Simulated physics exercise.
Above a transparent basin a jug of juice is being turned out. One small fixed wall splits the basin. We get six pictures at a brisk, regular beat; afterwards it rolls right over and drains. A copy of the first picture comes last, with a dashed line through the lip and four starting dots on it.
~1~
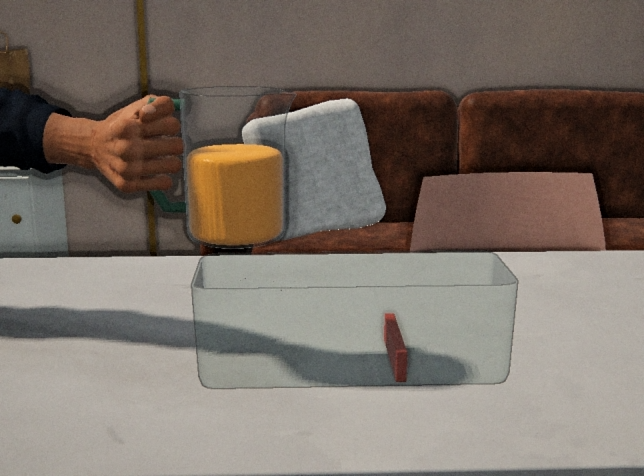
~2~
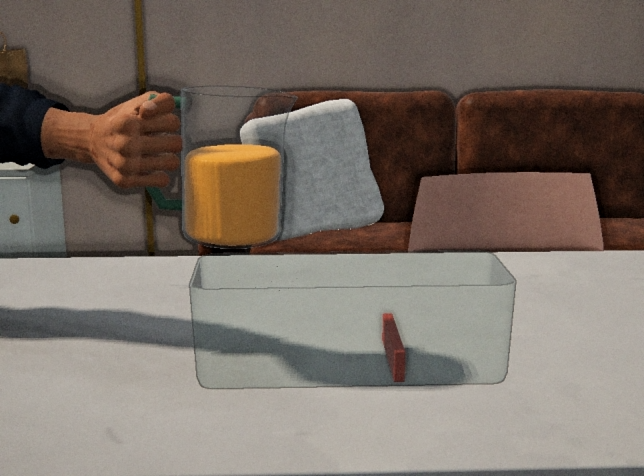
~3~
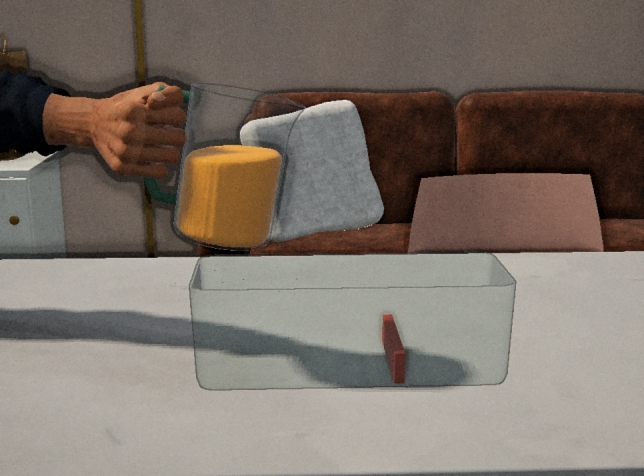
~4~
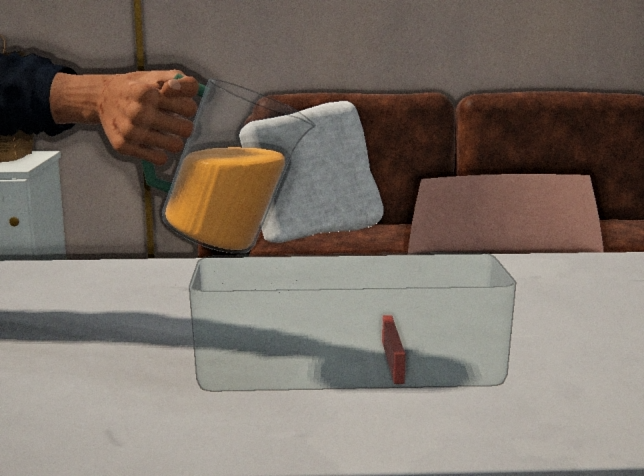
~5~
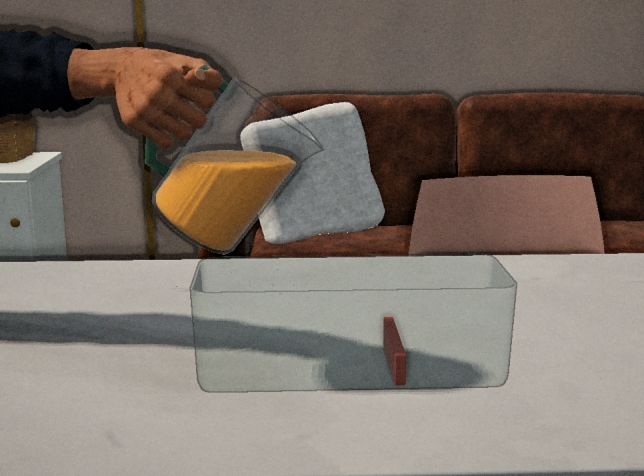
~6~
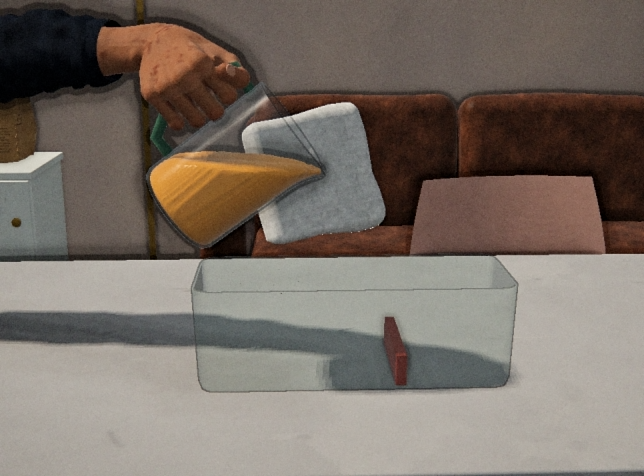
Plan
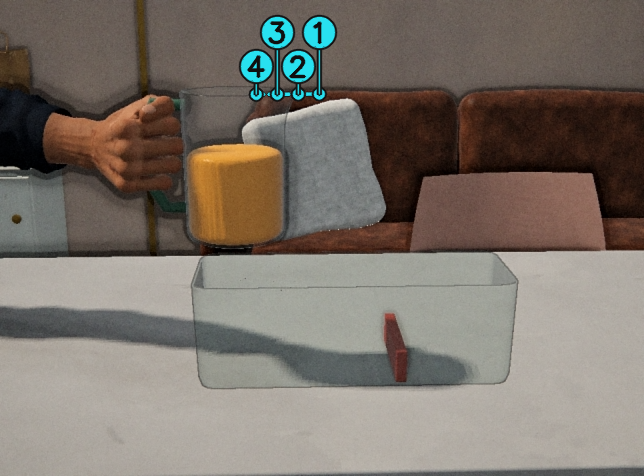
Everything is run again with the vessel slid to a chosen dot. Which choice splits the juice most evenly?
The best dot is 1.
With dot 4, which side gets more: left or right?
The left side.
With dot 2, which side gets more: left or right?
The left one.
In cyan, 1 at (319, 94); 2 at (298, 94); 3 at (277, 94); 4 at (256, 94).
If 1 is chosen, about 49 % ends left of the wall and 50 % right of it.
If 2 is chosen, about 86 % ends left of the wall and 12 % right of it.
If 3 is chosen, about 92 % ends left of the wall and 6 % right of it.
If 4 is chosen, about 86 % ends left of the wall and 12 % right of it.
